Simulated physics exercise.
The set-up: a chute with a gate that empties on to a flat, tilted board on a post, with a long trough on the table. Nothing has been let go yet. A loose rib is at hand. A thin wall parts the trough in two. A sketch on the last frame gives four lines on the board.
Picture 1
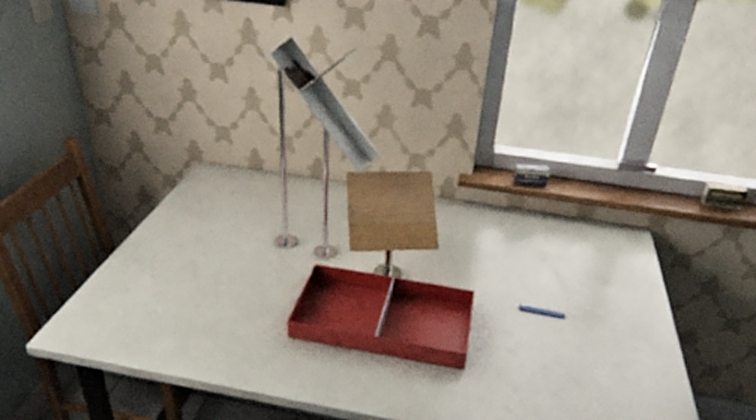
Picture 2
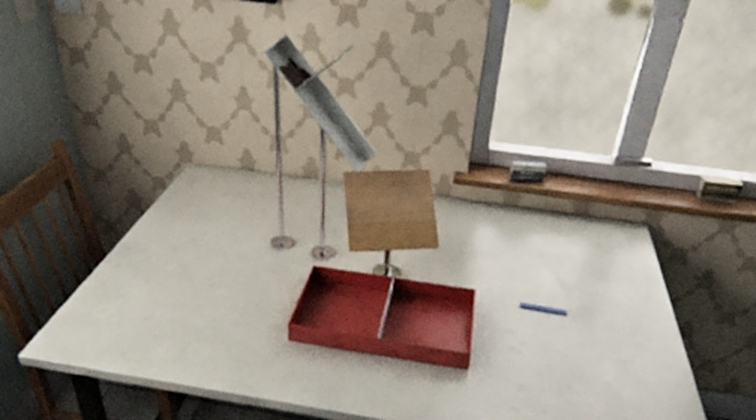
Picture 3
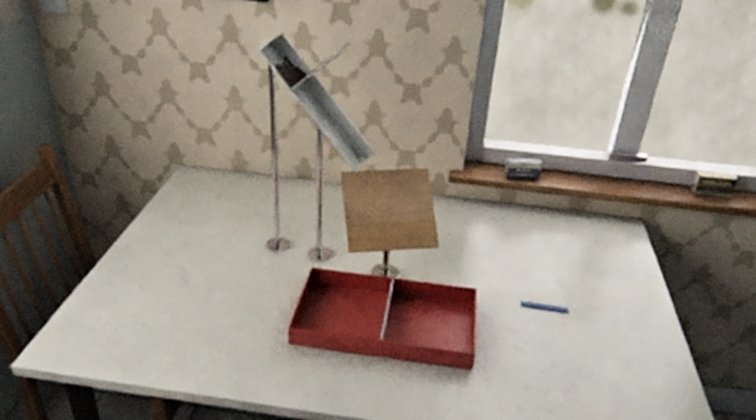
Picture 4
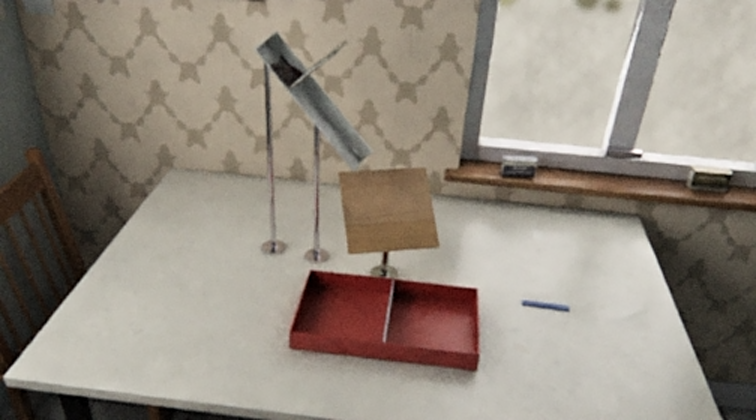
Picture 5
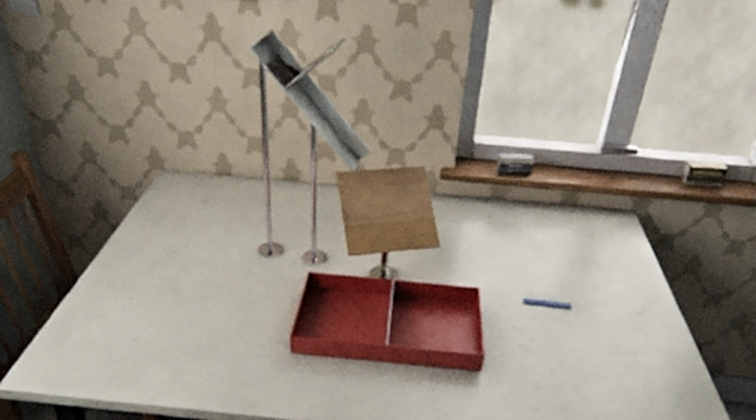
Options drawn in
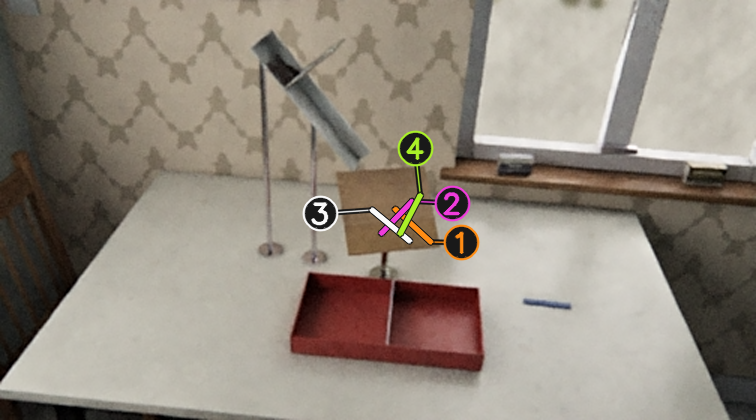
On a white table by a window, a tilted chute stood above a brown board and a divided red tray, with a blue stick nearby; nothing moved as the view shifted slightly.
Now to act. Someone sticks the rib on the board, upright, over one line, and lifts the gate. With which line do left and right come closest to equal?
Choose 4.
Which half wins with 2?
The left half.
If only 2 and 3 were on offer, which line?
The answer is 2.
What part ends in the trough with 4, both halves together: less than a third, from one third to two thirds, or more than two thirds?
Line 4 gives more than two thirds.
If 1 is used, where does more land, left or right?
Right.
On the marked copy, line 1 from (395, 209) to (430, 241); line 2 from (412, 201) to (381, 233); line 3 from (372, 210) to (409, 240); line 4 from (420, 195) to (400, 233).
If 1 is chosen, of what is caught, a small part in the left half, nearly all in the right.
If 2 is chosen, of what is caught, most in the left half, a small part in the right.
If 3 is chosen, of what is caught, none in the left half, all in the right.
If 4 is chosen, of what is caught, about half in the left half, about half in the right.
